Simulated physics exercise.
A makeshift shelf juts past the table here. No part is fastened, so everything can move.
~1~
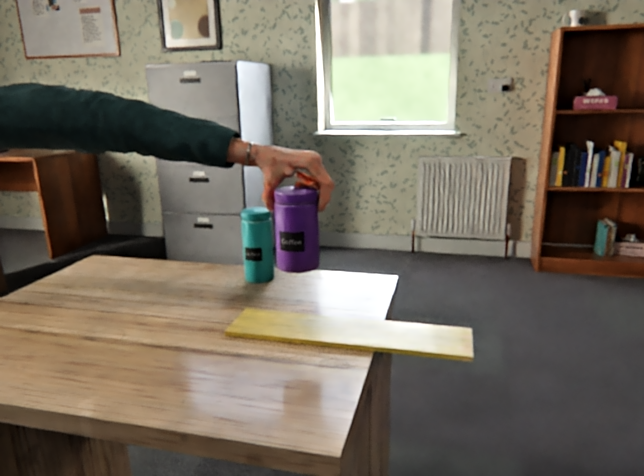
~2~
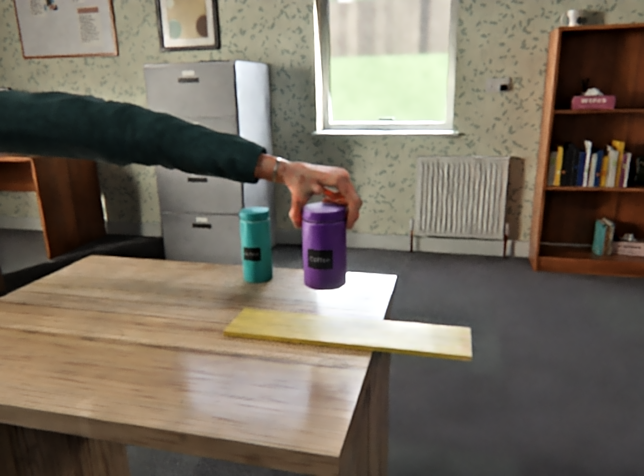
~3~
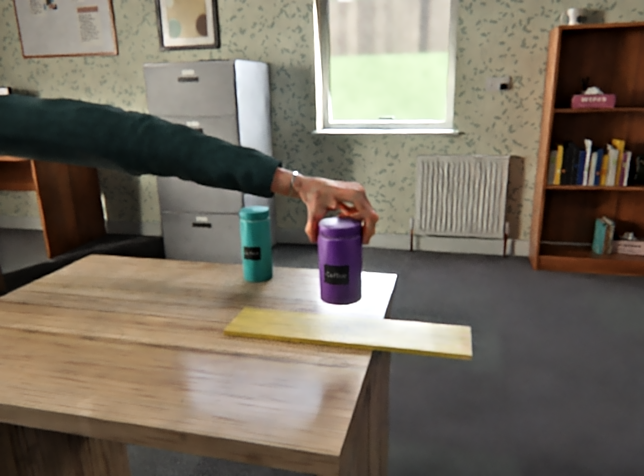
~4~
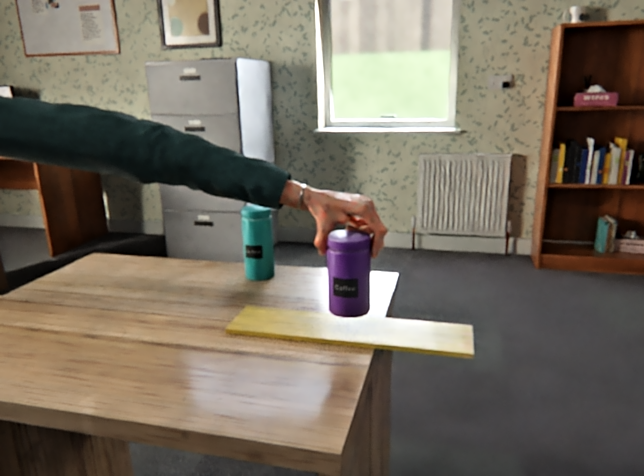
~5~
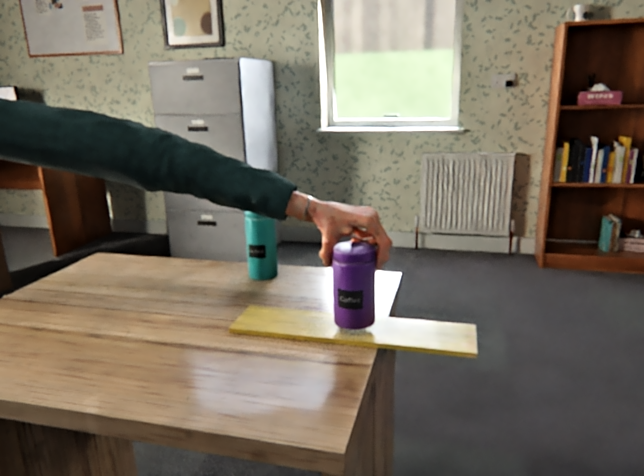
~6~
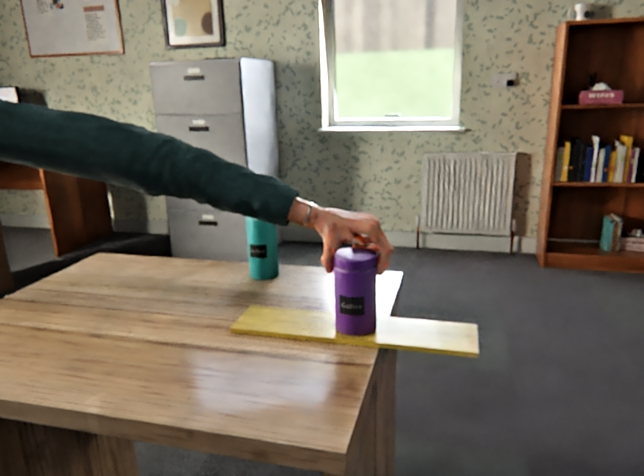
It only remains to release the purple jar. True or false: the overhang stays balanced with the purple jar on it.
True.
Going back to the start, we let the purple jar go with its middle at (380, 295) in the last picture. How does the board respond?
It remains balanced.
Then, 0.20 s past the last view, nothing moves.
Then, 0.40 s past the last view, purple jar resting near (355, 291).
Finally, all 3 still in place. Final places as the last picture's camera would see them, purple jar near (355, 291). The board stays on the table.
